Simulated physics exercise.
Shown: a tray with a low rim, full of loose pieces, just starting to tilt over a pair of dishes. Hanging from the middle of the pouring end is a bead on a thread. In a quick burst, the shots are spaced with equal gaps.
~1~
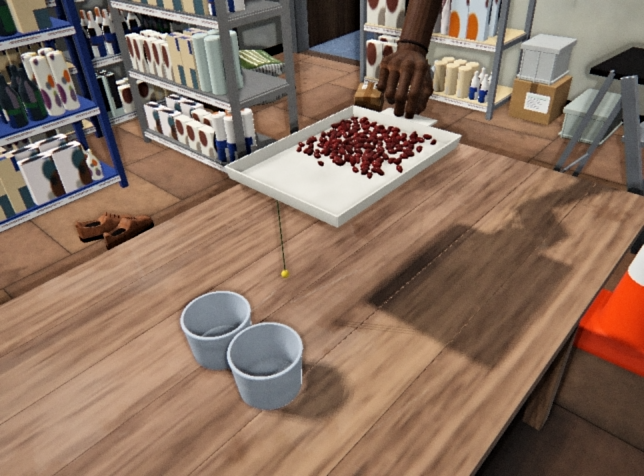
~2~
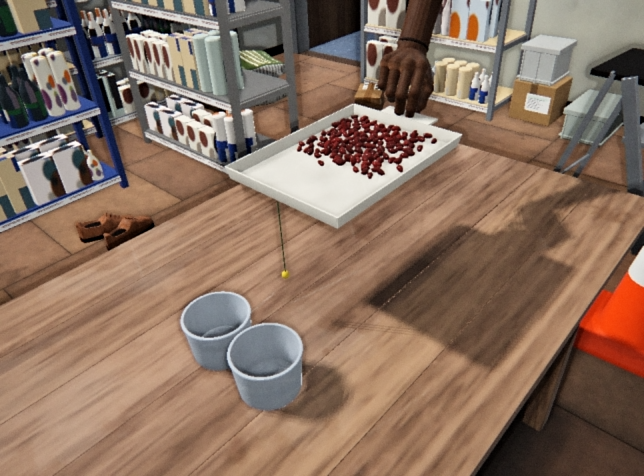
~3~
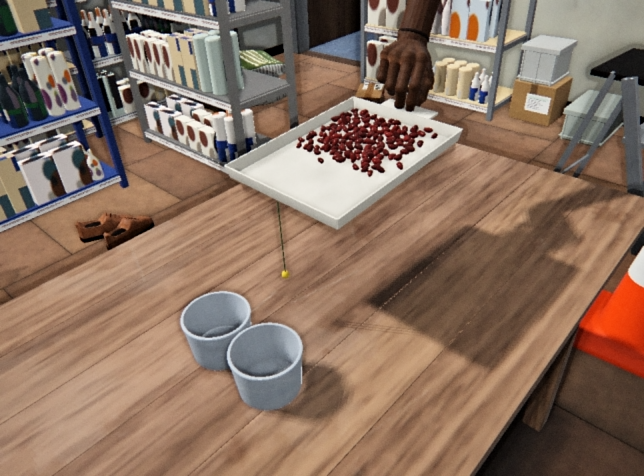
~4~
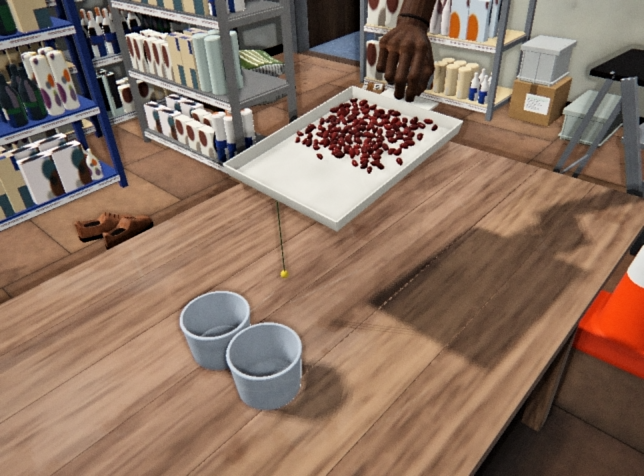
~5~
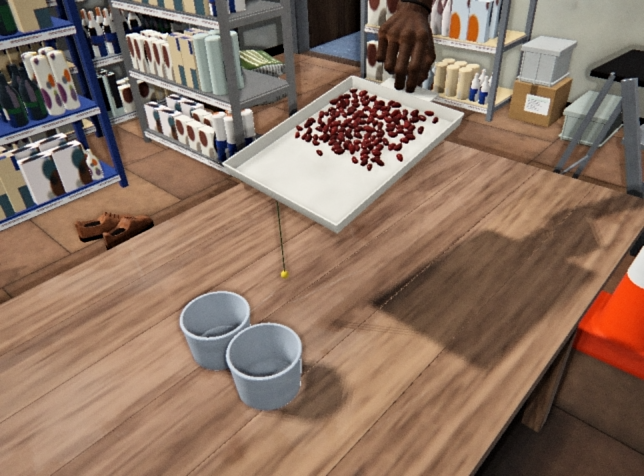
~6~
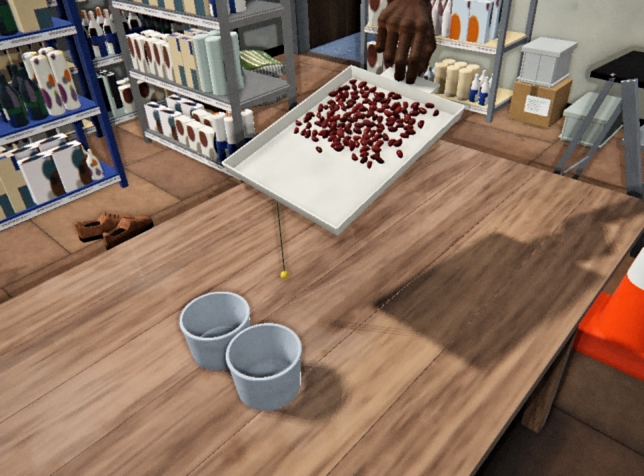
A white tray of dark red beans slowly tilts as a hand raises its far end.
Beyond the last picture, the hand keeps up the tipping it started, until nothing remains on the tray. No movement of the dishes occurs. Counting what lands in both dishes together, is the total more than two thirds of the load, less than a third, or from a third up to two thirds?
The catch is going to be poor, below a third of the load.
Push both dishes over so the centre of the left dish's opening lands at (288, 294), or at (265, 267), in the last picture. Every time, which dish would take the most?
Try one: The dish on the right-hand side; try two: The dish on the right-hand side.
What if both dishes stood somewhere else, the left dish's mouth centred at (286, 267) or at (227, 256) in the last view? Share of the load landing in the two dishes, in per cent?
About 20 per cent, then about 0 per cent.
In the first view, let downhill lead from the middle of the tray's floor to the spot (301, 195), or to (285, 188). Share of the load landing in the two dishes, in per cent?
I'd say some 20 in a hundred at first, then 10 in a hundred.
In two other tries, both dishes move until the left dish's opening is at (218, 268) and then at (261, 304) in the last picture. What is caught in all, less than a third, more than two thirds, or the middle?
Case one, less than a third; case two, the middle third.
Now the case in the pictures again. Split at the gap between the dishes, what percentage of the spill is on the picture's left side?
About 0 percent.
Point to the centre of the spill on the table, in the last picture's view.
Look around (330, 363) in the last picture.
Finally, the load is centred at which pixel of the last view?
The centre settles at about (325, 363).
Just after the last frame, tray tipped steeply; the larger part on the tray; just a few outside both; about a tenth in the air.
A moment on, tray tipped right over; roughly half on the tray; just a few in the right dish; roughly a third outside both; about a tenth in the air.
Further on, tray tipped past a quarter turn; about a tenth in the right dish; almost all outside both.
When it is over, tray tipped past a quarter turn; about a tenth in the right dish; not one in the left dish; almost all outside both.
